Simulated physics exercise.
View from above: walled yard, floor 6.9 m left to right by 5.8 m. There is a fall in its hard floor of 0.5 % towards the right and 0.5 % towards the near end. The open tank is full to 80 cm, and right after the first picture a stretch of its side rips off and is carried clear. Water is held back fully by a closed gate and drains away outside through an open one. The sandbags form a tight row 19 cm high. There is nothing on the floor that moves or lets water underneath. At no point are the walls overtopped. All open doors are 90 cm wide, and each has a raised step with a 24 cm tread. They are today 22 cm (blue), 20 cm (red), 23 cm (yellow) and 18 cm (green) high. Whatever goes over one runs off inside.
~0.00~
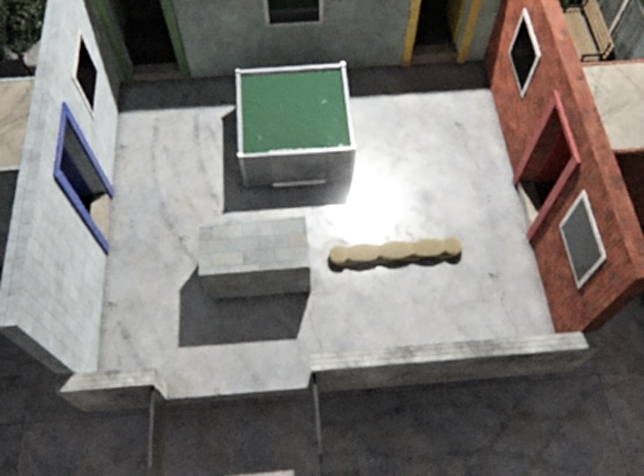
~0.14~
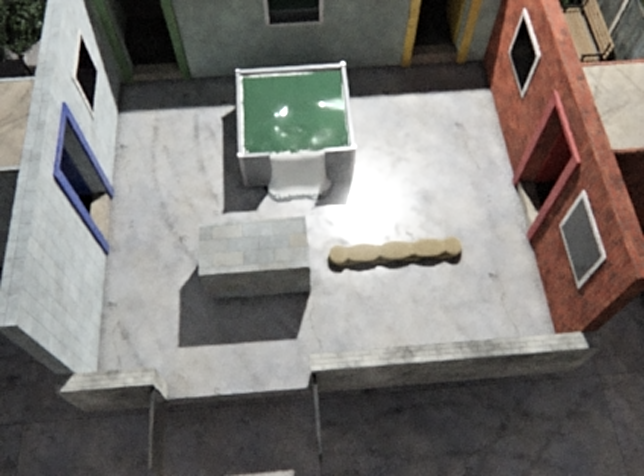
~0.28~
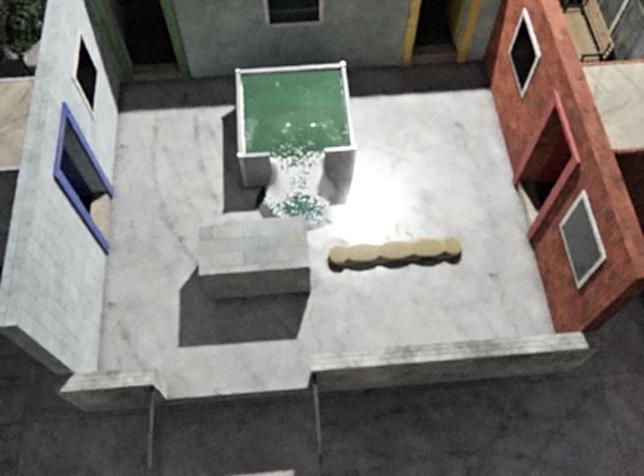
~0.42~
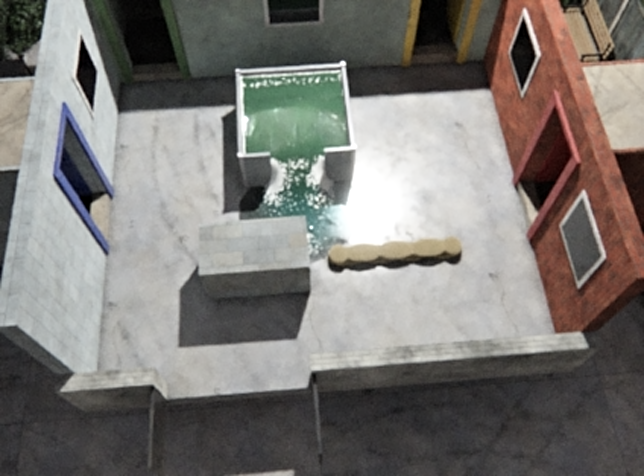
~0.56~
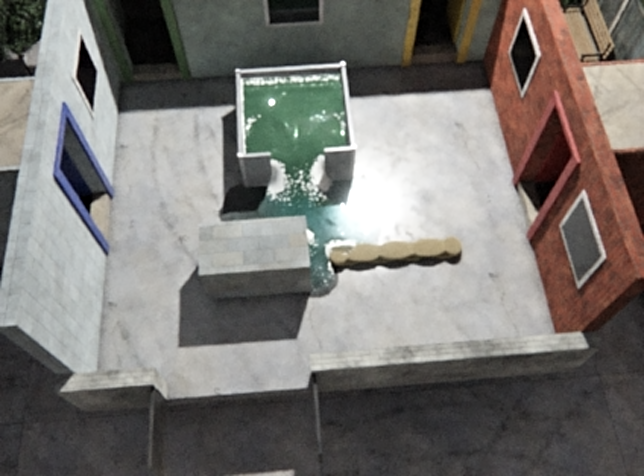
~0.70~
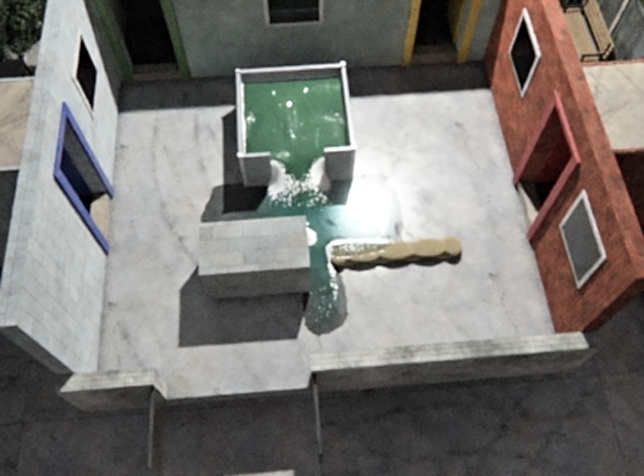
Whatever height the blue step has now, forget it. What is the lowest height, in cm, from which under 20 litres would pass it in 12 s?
17 cm.
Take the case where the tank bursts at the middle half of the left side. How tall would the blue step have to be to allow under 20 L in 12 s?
Roughly 17 cm.
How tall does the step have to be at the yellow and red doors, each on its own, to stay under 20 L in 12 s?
Some 6.5 cm for yellow, some 14.5 cm for red.
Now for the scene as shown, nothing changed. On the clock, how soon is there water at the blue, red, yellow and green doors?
Reading them off: Blue 1.3 s, then red 1.6 s, then yellow 3.8 s, then green 2.8 s.
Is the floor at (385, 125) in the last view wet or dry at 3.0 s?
At that moment it's not yet touched.
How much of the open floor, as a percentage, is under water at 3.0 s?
Wet share: Near 55 %.
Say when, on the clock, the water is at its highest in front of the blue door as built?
It peaks around 1.8 s.
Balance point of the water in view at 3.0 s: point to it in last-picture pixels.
(309, 203) or so.
After 1.4 s water covers 25 % of the floor, deepest (48 cm) near (296, 241); 6 cm at the blue door, 0 litres in over its 22 cm step.
After 3.0 s water covers 55 % of the floor, deepest (30 cm) near (330, 249); 17 cm at the blue door, 3 litres in over its 22 cm step.
After 12.0 s water covers 95 % of the floor, deepest (13 cm) near (557, 351); 3 cm at the blue door, 4 litres in over its 22 cm step.
At the blue door as built, the water arrived by 1.4 s and peaked near 27 cm at 1.8 s.
Run again over the same 12 s with other heights there, 37 litres in over 14.5 cm, 10 litres over 19.5 cm. The limit of 20 litres is kept from about 17 cm up.
